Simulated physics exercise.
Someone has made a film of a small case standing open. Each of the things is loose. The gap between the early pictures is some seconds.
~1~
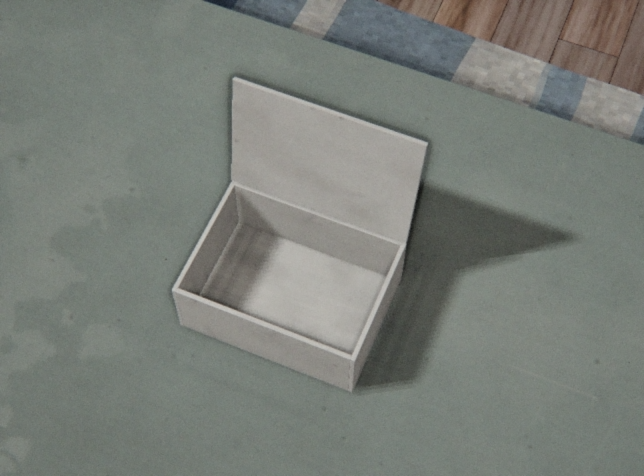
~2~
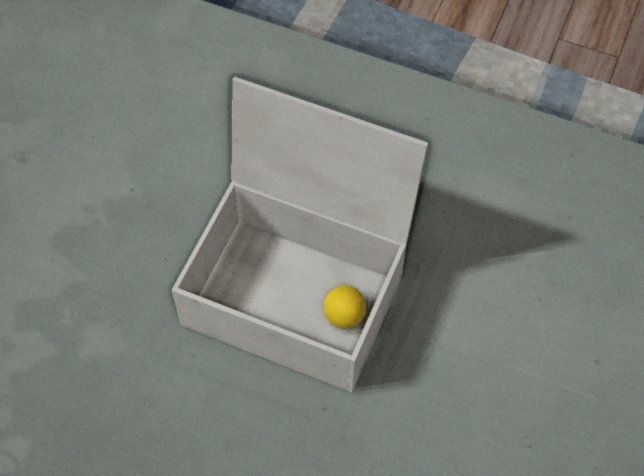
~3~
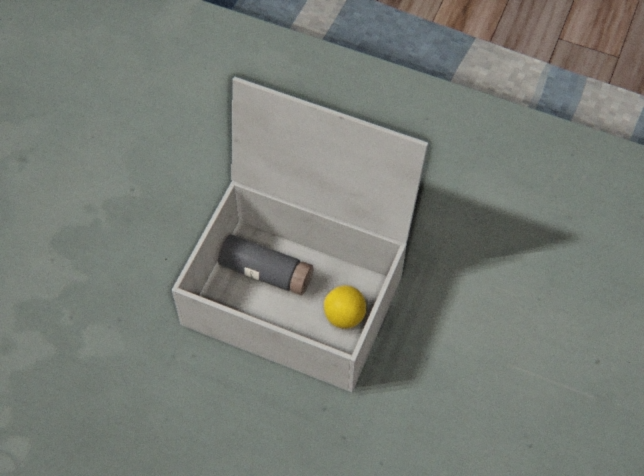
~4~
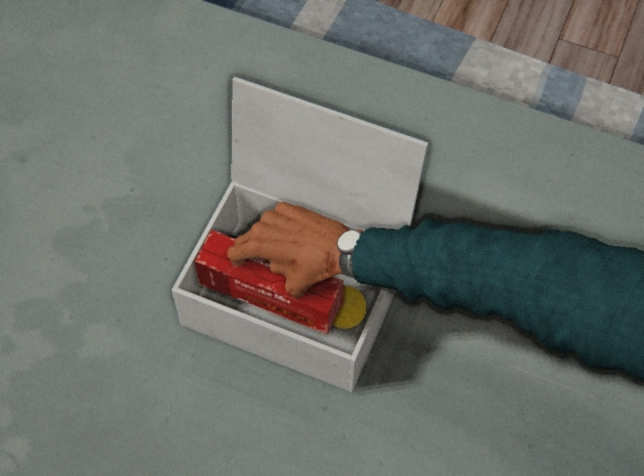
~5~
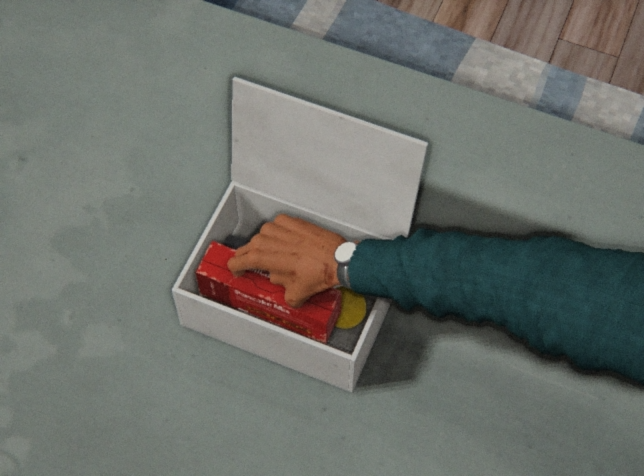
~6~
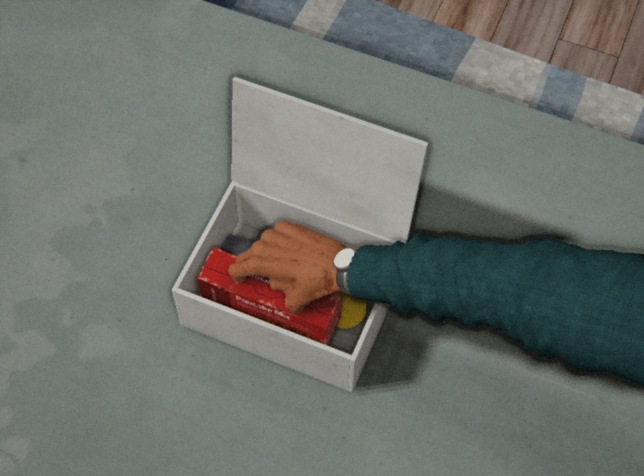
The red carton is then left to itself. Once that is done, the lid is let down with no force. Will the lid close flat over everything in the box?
Yes, the box is going to be capped.
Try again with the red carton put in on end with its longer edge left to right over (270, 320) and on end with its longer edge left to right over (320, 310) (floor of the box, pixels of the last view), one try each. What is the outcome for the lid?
On the first try the lid remains open; on the second it comes fully down.
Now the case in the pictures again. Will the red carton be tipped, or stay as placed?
By the end the red carton has kept its angle.
Then, 1.00 s later than the last frame, lid starting down; red carton moved a little near (271, 319).
Then, 1.70 s later than the last frame, lid 52° above the rim; red carton moved a little near (271, 319).
Then, 2.10 s later than the last frame, lid 21° above the rim; red carton moved a little near (271, 319).
When it is over, lid shut; moved from the start, red carton; the other 2 as before. End places, in pixels of the last picture, red carton near (271, 319).
